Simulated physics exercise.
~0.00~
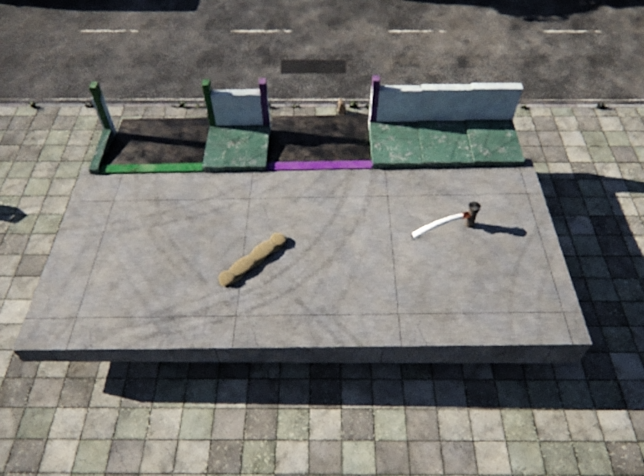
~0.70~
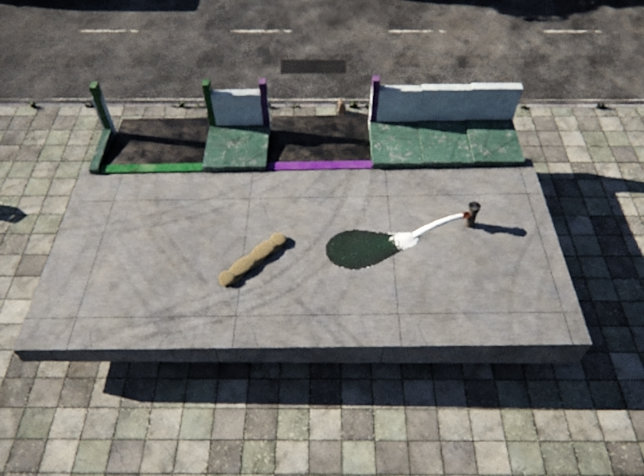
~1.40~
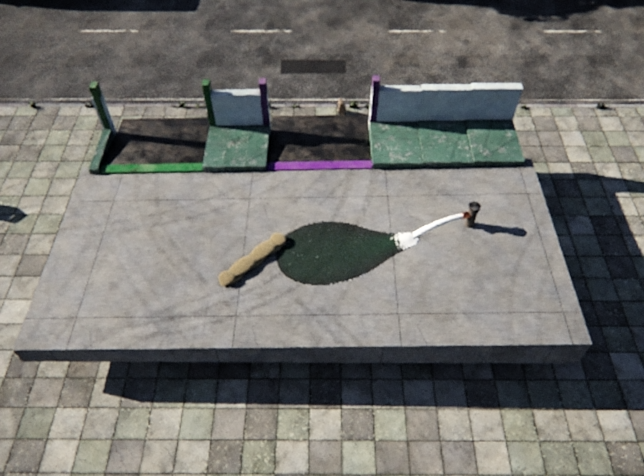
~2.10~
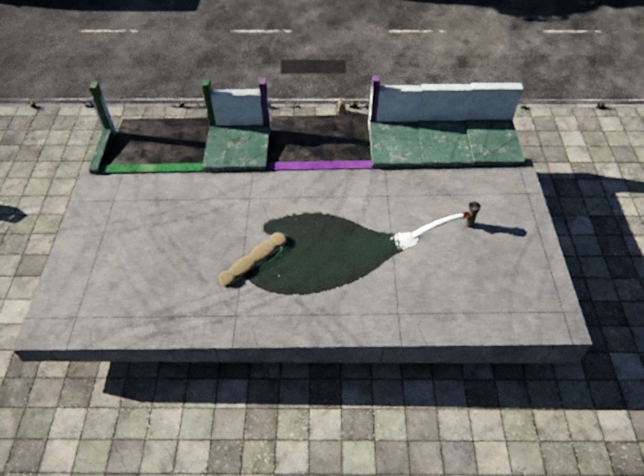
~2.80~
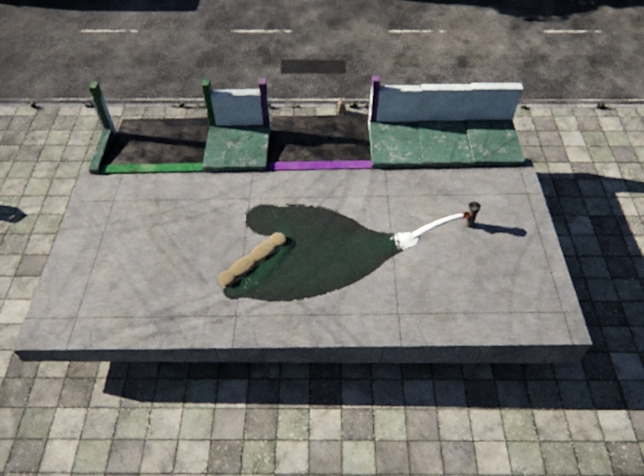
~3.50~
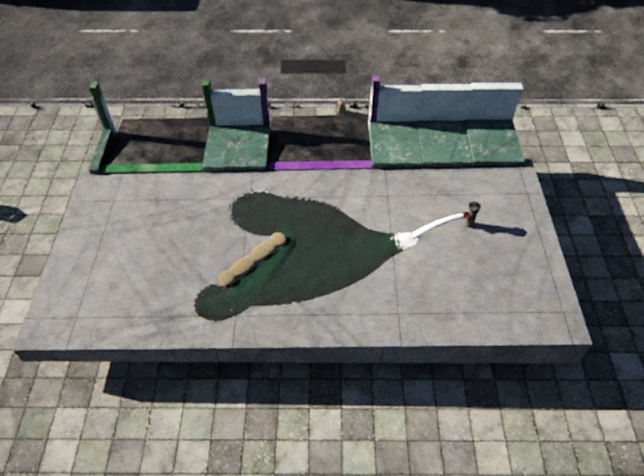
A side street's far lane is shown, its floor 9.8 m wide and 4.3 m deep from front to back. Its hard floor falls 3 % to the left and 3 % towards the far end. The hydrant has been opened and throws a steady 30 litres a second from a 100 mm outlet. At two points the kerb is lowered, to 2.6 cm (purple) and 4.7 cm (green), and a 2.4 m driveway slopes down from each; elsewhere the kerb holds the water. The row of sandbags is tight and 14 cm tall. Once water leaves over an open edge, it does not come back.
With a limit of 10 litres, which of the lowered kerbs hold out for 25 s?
Outcome: The purple driveway sees a smaller spill than that; the green driveway sees a smaller spill than that.
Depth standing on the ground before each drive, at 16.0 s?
Purple 0.8 cm, green 3.0 cm.
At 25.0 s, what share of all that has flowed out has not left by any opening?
Something like 42 percent.
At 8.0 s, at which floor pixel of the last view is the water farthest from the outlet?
Roughly at (71, 305).
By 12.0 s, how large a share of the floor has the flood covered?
Near 40 per cent is wet.
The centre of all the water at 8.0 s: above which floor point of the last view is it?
Roughly (248, 257) in the last view.
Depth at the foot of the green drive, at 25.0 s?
Depth: Approx. 3.0 cm.
After 5.0 s water covers 20 % of the floor and is deepest (7 cm) near (272, 257); purple driveway not reached, green driveway not reached.
After 8.0 s water covers 30 % of the floor and is deepest (7 cm) near (272, 257); purple driveway not reached, green driveway 1.5 cm at the lowered kerb, 0 L in.
After 12.0 s water covers 40 % of the floor and is deepest (8 cm) near (281, 250); purple driveway not reached, green driveway 2.7 cm at the lowered kerb, 0 L in.
After 16.0 s water covers 45 % of the floor and is deepest (8 cm) near (272, 257); purple driveway not reached, green driveway 2.8 cm at the lowered kerb, 0 L in.
After 25.0 s water covers 45 % of the floor and is deepest (8 cm) near (272, 257); purple driveway not reached, green driveway 2.8 cm at the lowered kerb, 0 L in.
